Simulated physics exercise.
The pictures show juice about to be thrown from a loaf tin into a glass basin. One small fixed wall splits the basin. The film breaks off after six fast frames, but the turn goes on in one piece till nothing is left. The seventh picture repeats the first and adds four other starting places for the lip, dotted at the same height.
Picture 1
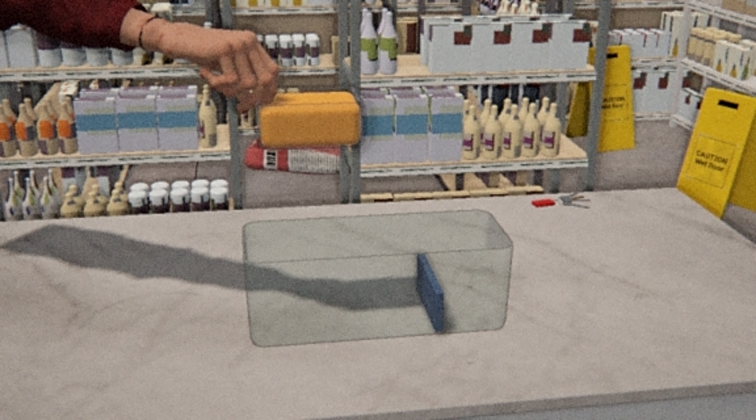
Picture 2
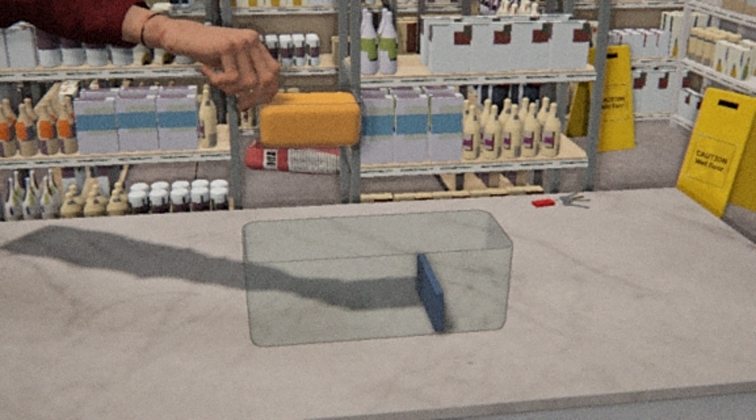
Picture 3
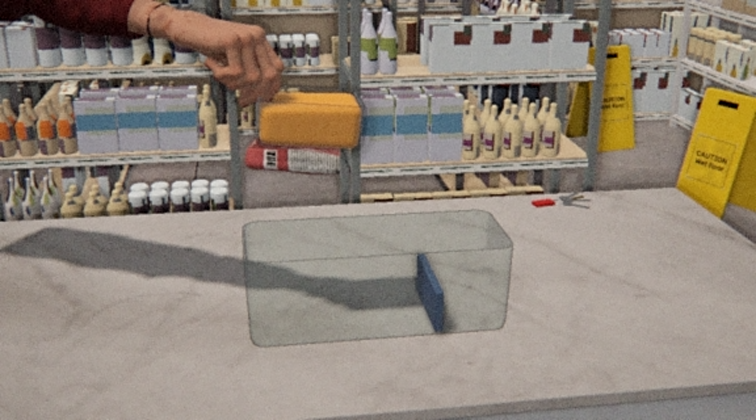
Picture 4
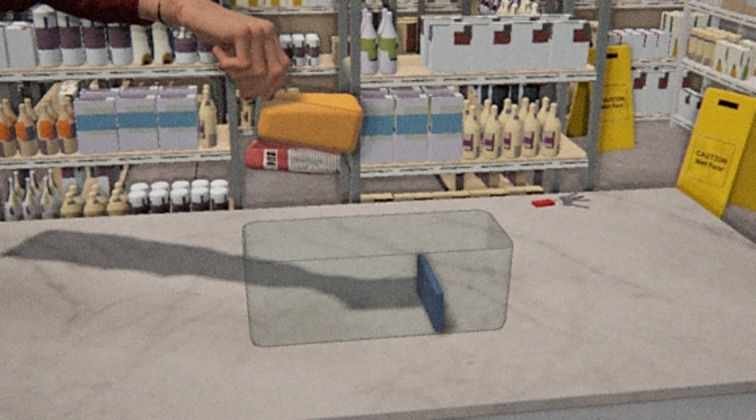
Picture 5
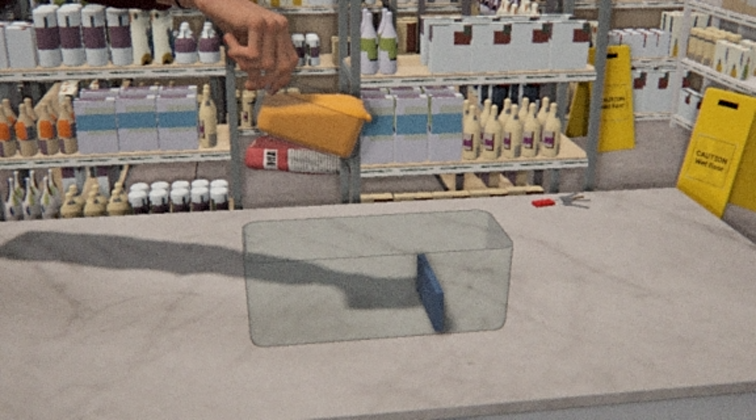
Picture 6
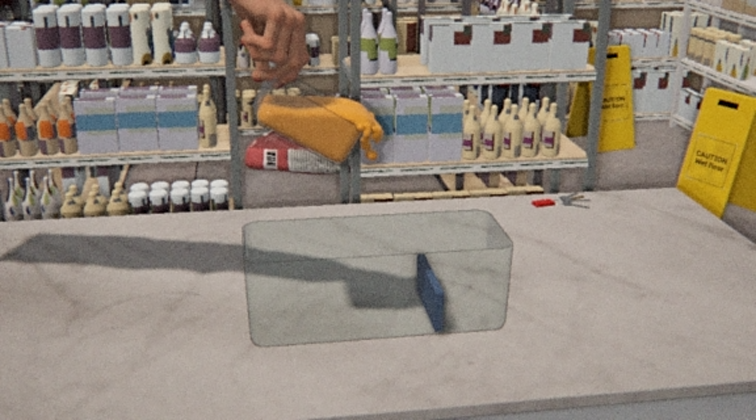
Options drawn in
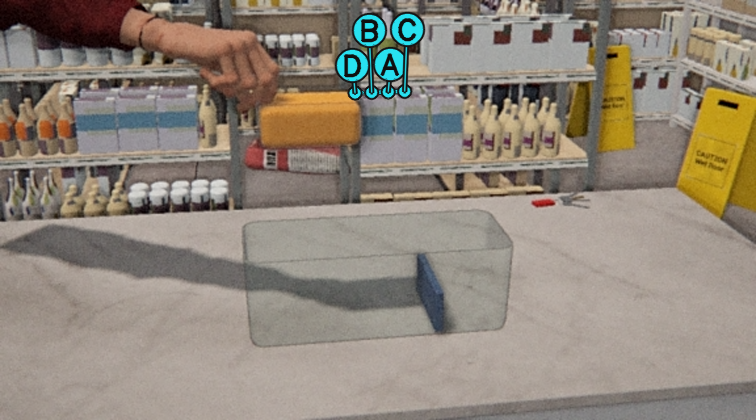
The footage shows a hand above an orange-filled, loaf-shaped container over a clear basin with an upright blue divider; the hand shifts slightly right as the container tilts rightward, and orange liquid slips over its lower right edge.
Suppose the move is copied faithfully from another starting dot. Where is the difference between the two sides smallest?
Choose B.
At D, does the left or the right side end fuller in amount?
The left one.
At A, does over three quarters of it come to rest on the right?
No.
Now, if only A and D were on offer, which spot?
The answer is A.
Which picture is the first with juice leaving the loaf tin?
In picture 5.
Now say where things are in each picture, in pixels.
Upright, lip at (356, 92); basin from (250, 344) to (505, 326); top of the wall at (430, 272); nothing has left yet.
Upright, lip at (357, 94); nothing has left yet.
Tipped about 5°, lip at (358, 97); nothing has left yet.
Tipped about 12°, lip at (360, 103); nothing has left yet.
Tipped about 21°, lip at (361, 110); juice is over the lip, down to (365, 112).
Tipped about 31°, lip at (361, 119); juice is over the lip, down to (367, 152).
On the marked copy, A at (388, 91); B at (371, 92); C at (404, 91); D at (355, 92).
For spot A, about 31 % ends left of the wall and 67 % right of it.
For spot B, about 49 % ends left of the wall and 49 % right of it.
For spot C, about 23 % ends left of the wall and 74 % right of it; 3 % is lost outside.
For spot D, about 84 % ends left of the wall and 12 % right of it; 3 % is lost outside.
